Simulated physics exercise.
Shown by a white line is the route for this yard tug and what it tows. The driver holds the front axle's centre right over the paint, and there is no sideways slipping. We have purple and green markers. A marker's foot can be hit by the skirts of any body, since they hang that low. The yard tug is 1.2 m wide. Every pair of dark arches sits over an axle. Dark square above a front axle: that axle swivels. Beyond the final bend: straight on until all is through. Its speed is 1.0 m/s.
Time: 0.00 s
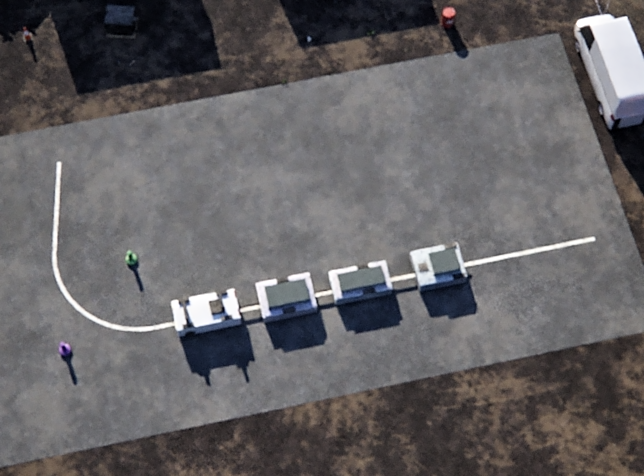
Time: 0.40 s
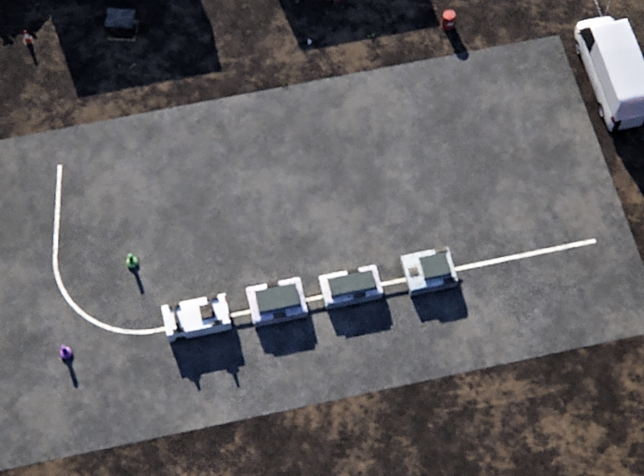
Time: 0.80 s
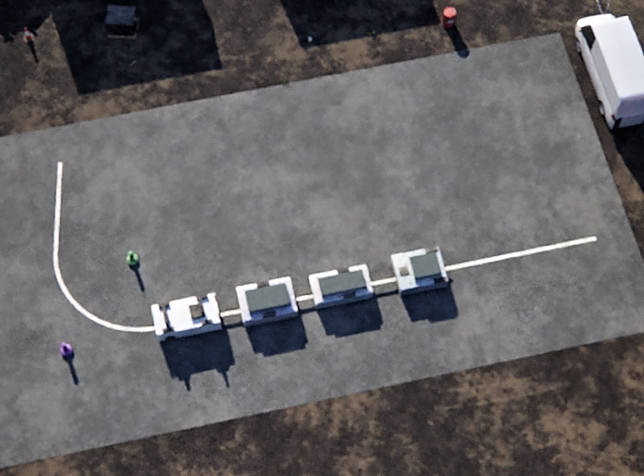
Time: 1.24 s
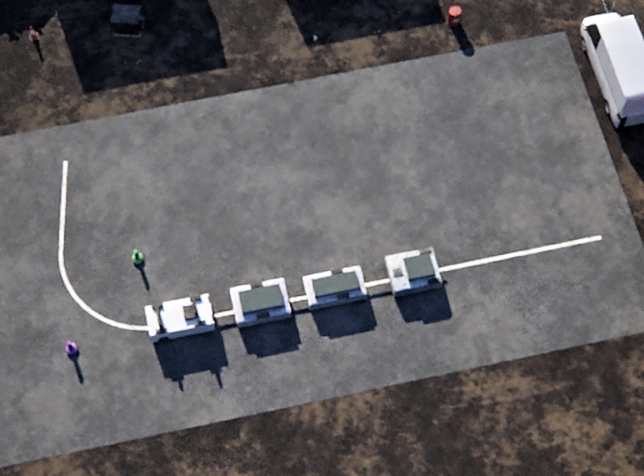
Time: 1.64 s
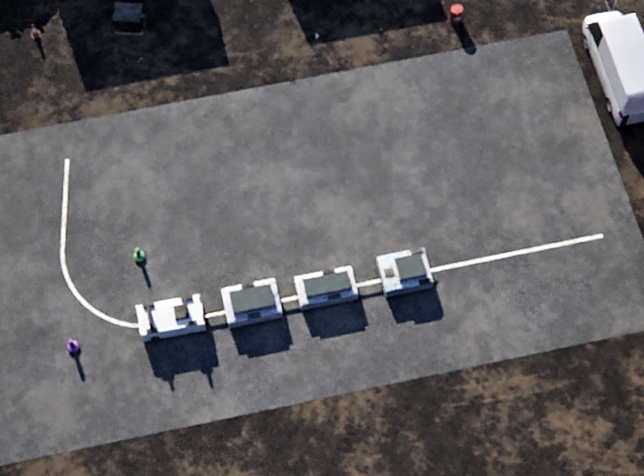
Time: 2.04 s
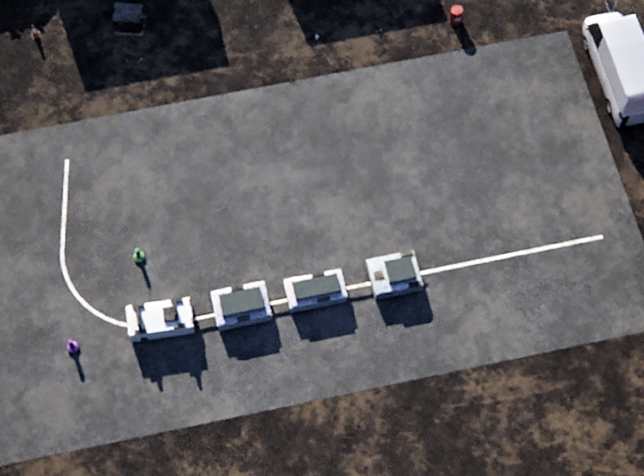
White tug towing three trailers creeping left along a white line on grey tarmac, nearing a curve beside green and purple markers.
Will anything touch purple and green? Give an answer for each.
Purple escapes. Green stays untouched.
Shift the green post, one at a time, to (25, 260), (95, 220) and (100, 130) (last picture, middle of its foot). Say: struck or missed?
Try 1 untouched, try 2 touched, try 3 untouched.
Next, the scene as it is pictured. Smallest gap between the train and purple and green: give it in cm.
To spare: Purple 65, green 45.
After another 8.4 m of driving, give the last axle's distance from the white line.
Roughly 5 centimetres from the line.
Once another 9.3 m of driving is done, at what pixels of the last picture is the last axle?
Estimated position: Close to (199, 309).
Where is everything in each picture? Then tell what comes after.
Nose (178, 315); last axle (455, 261); still straight; purple (64, 348), green (131, 258); 3 trailers, in the first picture.
Nose (168, 320); last axle (445, 265); still straight, in the second picture.
Nose (158, 319); last axle (436, 265); still straight, in the third picture.
Nose (152, 320); last axle (430, 266); still straight, in the fourth picture.
Nose (143, 320); last axle (421, 266); turned 1°, in the fifth picture.
Nose (131, 320); last axle (411, 269); turned 3°; purple (72, 346), green (139, 255), in the sixth picture.
Then, 3.8 s in, the last axle is at (368, 278) of the last picture, on the line; purple has been passed with 65 cm to spare.
Then, 15.9 s in, the last axle is at (107, 271) of the last picture, 140 cm off the line; green has been passed with 45 cm to spare.
Then, 21.8 s in, the last axle is at (70, 146) of the last picture, 20 cm off the line; 0 of 2 struck in all.
